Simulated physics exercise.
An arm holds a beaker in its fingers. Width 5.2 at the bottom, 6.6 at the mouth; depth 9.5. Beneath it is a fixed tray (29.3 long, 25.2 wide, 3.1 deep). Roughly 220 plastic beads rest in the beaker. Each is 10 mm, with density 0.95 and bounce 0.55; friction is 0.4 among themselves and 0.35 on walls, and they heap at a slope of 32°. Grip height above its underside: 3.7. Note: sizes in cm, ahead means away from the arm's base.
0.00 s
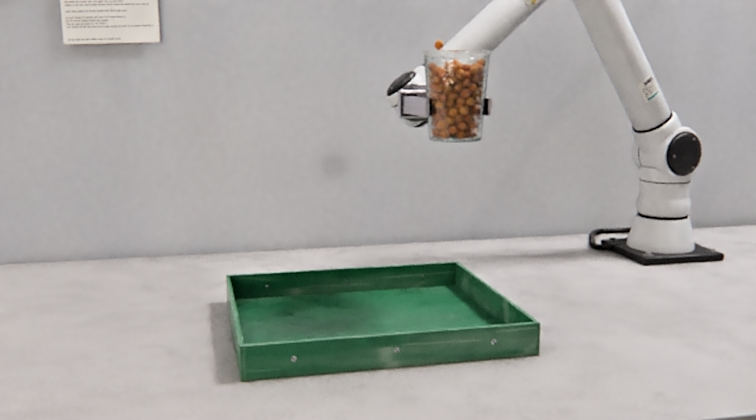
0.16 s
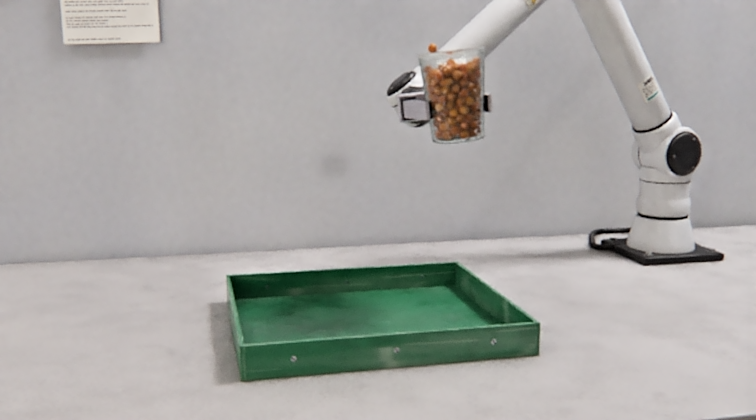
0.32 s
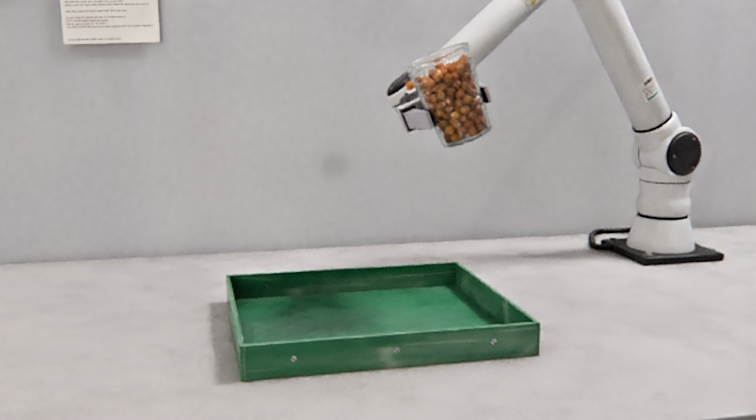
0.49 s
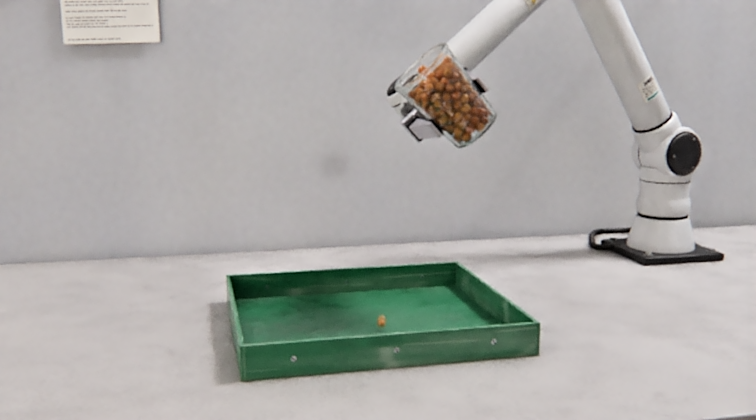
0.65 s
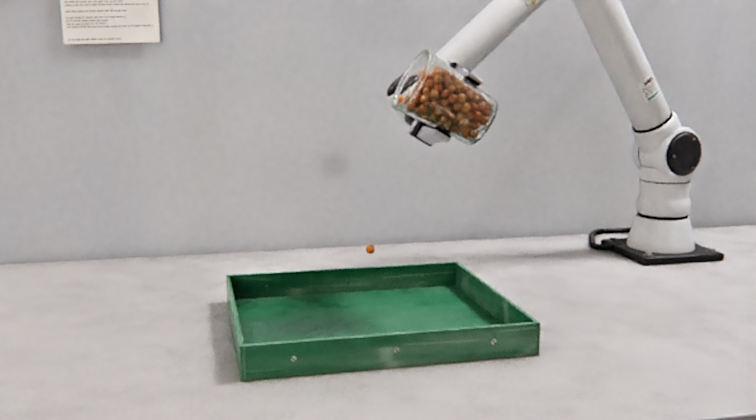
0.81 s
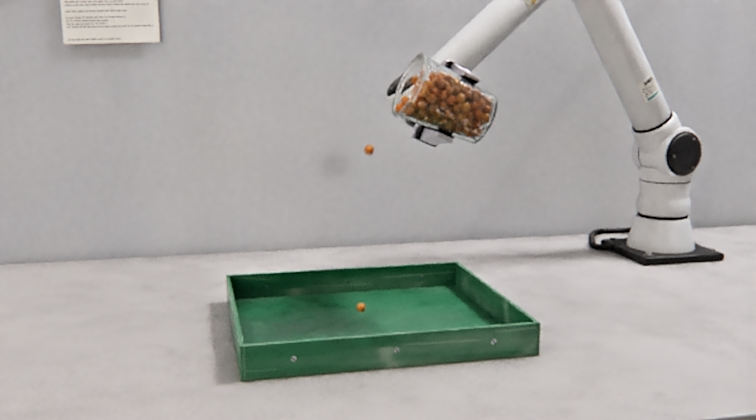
A robot arm tilted a clear beaker full of orange-brown beads steadily to the left above a green tray, and a few single beads dropped out while most stayed inside.
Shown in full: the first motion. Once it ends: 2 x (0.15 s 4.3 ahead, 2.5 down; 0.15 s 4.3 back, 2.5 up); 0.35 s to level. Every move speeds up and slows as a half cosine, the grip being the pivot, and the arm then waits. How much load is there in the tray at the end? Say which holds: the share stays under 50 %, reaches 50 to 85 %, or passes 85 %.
The share stays under 50 %.
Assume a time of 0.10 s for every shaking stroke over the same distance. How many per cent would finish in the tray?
I'd expect close to 30 in a hundred.
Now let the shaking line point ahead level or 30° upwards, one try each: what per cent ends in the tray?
35 and 55 %.
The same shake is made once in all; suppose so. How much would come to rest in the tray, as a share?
In that case it would be roughly 15 per cent.
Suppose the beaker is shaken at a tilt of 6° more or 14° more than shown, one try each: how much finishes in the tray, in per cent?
Estimates, in order: 30 % and 50 %.
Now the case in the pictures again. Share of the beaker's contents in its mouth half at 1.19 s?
Some 40 percent is in that half.
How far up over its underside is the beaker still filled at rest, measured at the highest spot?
I'd put it at close to 8.0 centimetres.
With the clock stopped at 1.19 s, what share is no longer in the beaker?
Roughly 15 per cent by then.
By 1.19 s, tilted 66° forward, highest piece 26 above the table; 189 in the beaker, 10 in the tray, 20 in flight or on a rim.
By 1.57 s, tilted 37° forward, highest piece 28 above the table; 167 in the beaker, 48 in the tray, 4 in flight or on a rim.
By 1.96 s, level, highest piece 29 above the table; 167 in the beaker, 51 in the tray, 1 on the table or floor.
By 3.01 s, level, highest piece 29 above the table; 167 in the beaker, 51 in the tray, 1 on the table or floor.
Final count, 167 in the beaker, 51 in the tray, 1 on the table or floor. That is 23 % in the tray.
